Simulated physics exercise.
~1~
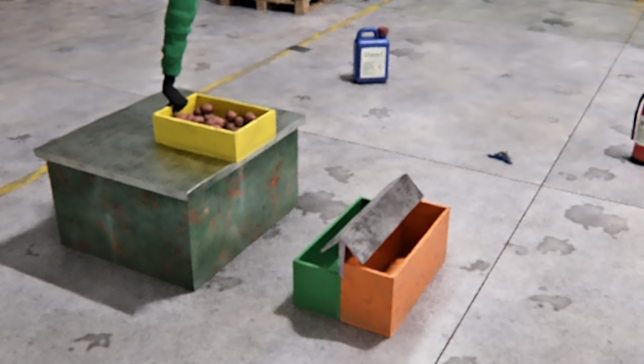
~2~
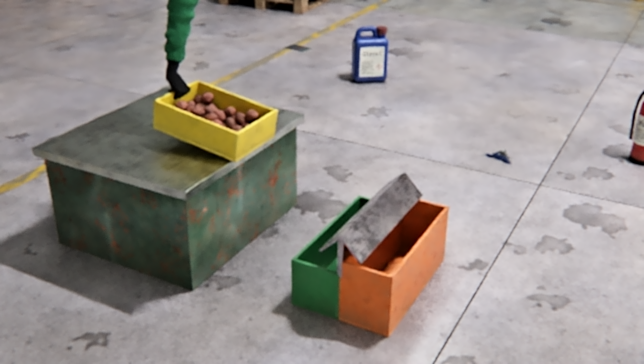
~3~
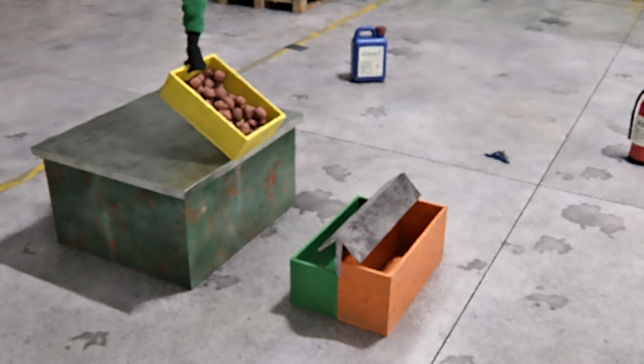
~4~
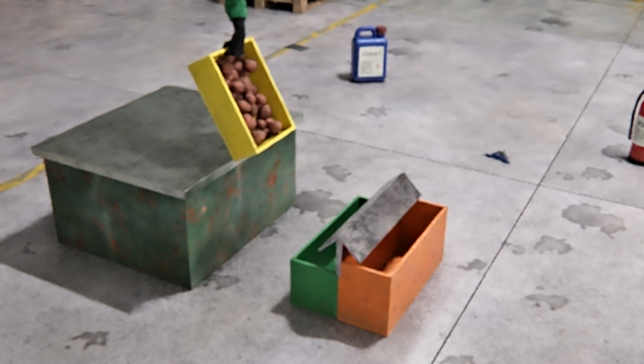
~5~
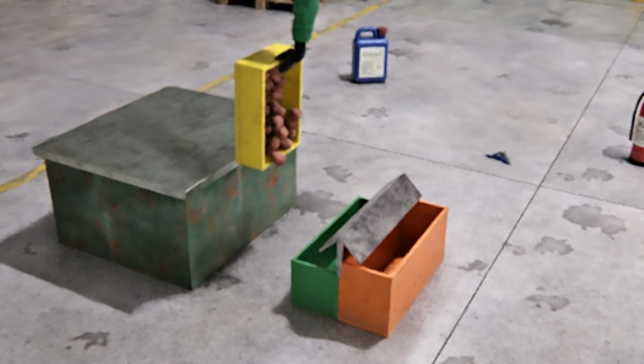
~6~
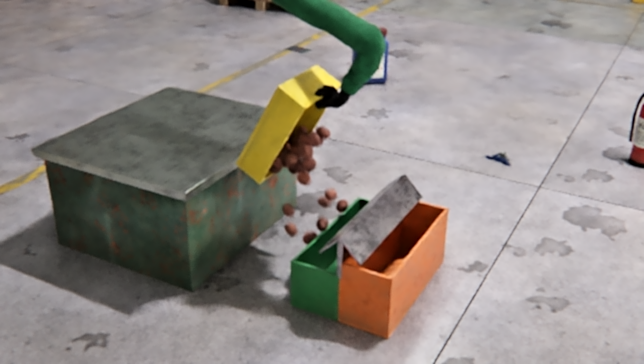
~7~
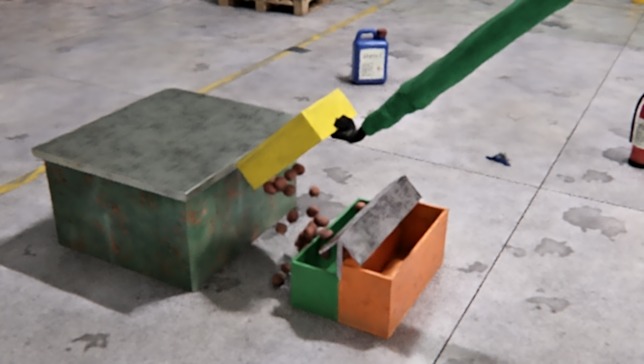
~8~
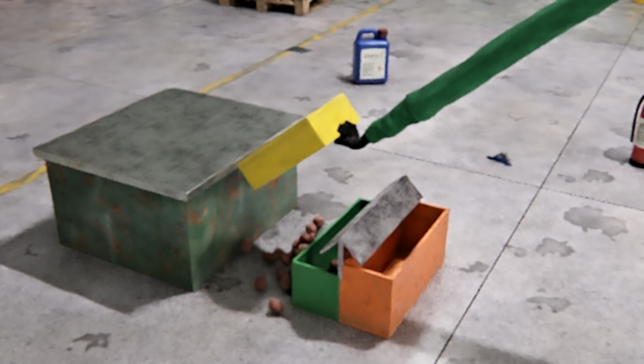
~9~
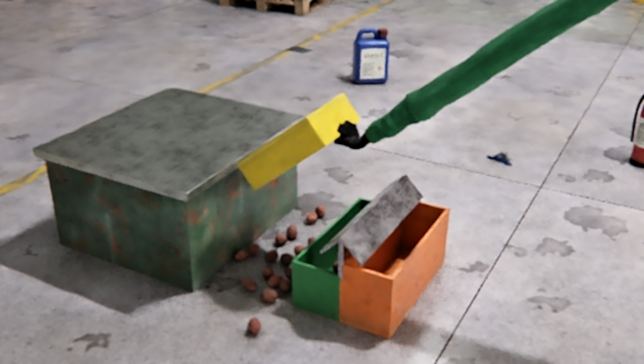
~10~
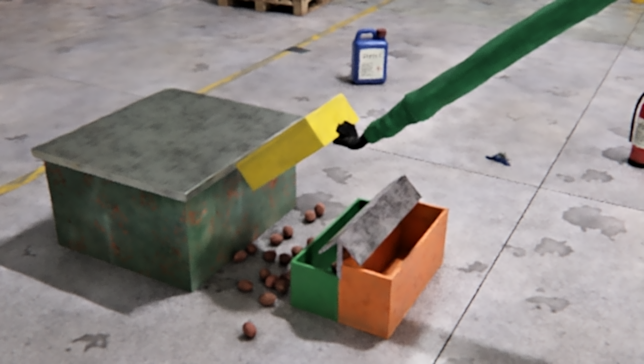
A yellow tote full of red potatoes was lifted and tipped over by a green-sleeved arm at the edge of a bench, and many potatoes missed the green trough, ending scattered on the floor before it while the orange tub beyond stayed put.
